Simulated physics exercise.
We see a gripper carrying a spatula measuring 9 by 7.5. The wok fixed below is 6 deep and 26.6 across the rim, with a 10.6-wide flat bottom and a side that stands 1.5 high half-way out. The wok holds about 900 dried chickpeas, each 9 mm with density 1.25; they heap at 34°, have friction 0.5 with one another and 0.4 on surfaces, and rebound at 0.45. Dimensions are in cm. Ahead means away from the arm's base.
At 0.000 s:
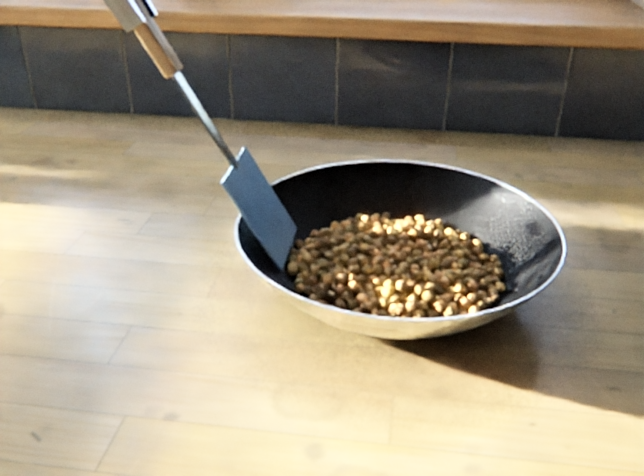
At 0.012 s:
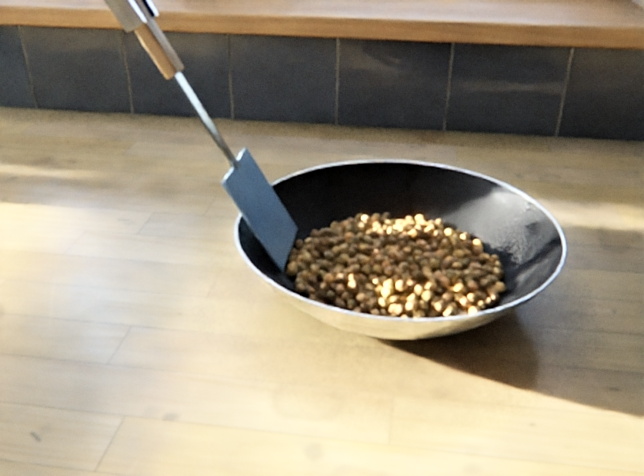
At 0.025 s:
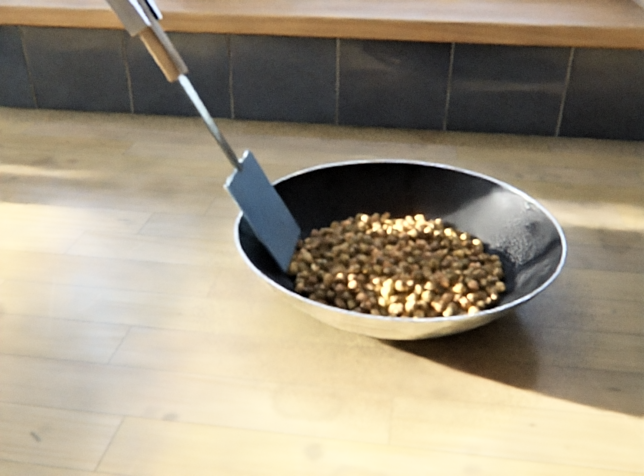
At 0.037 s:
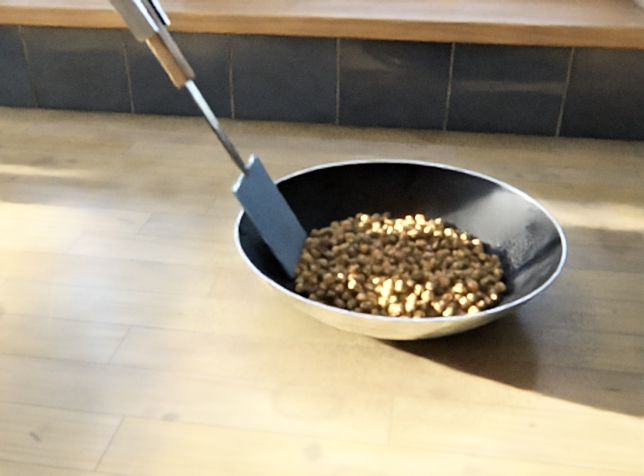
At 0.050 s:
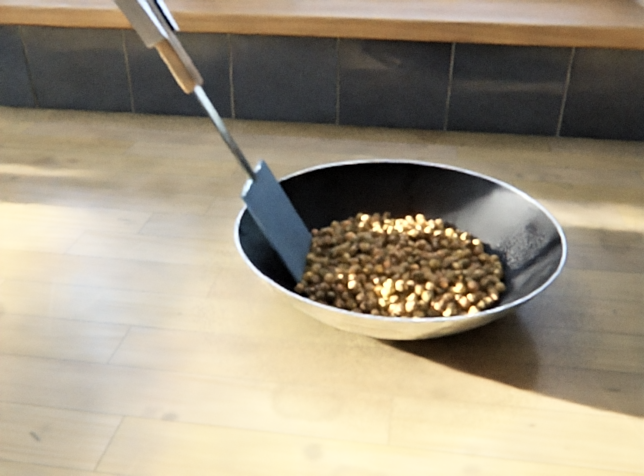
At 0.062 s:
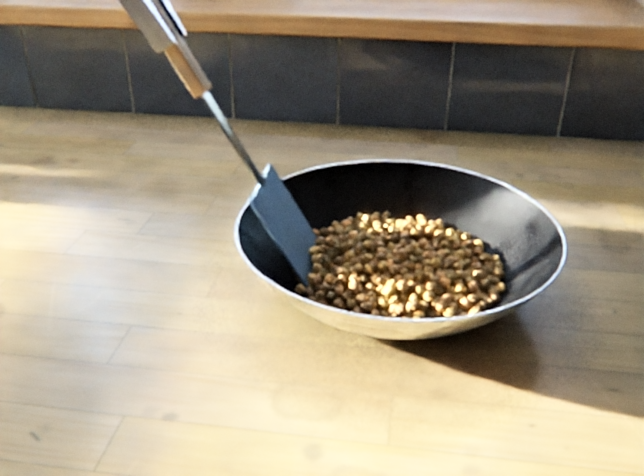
A grey spatula held by a gripper edging slightly right inside a black wok, its blade pressing against heaped chickpeas that barely shift.
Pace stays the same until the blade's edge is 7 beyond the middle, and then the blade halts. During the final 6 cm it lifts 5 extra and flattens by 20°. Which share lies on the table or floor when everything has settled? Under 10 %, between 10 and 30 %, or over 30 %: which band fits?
The band that fits is under 10 %.
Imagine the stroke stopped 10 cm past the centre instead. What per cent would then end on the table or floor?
Roughly 15 %.
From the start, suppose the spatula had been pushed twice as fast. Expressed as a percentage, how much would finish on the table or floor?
In that case, around 15 per cent would end on the table or floor.
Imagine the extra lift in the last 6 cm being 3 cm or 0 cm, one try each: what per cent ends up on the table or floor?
I'd put it near 0 in a hundred, then near 0 in a hundred.
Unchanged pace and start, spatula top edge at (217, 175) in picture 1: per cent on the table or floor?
Spill: Approx. 5 per cent.
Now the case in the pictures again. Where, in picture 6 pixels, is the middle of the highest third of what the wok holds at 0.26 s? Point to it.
I'd say close to (472, 248).
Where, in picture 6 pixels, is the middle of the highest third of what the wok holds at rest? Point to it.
Somewhere around (498, 257) in the last picture.
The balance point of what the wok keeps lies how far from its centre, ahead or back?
Roughly 4.0 centimetres ahead.
After 0.16 s, sloping 60°, highest piece 7 above the table; 900 in the wok.
After 0.26 s, sloping 52°, highest piece 6 above the table; 900 in the wok.
After 0.51 s, sloping 40°, highest piece 7 above the table; 886 in the wok, 10 on the table or floor, 4 on the blade or in flight.
After 1.56 s, sloping 40°, highest piece 6 above the table; 885 in the wok, 15 on the table or floor.
At rest, 885 in the wok, 15 on the table or floor. That is 2 % on the table or floor.
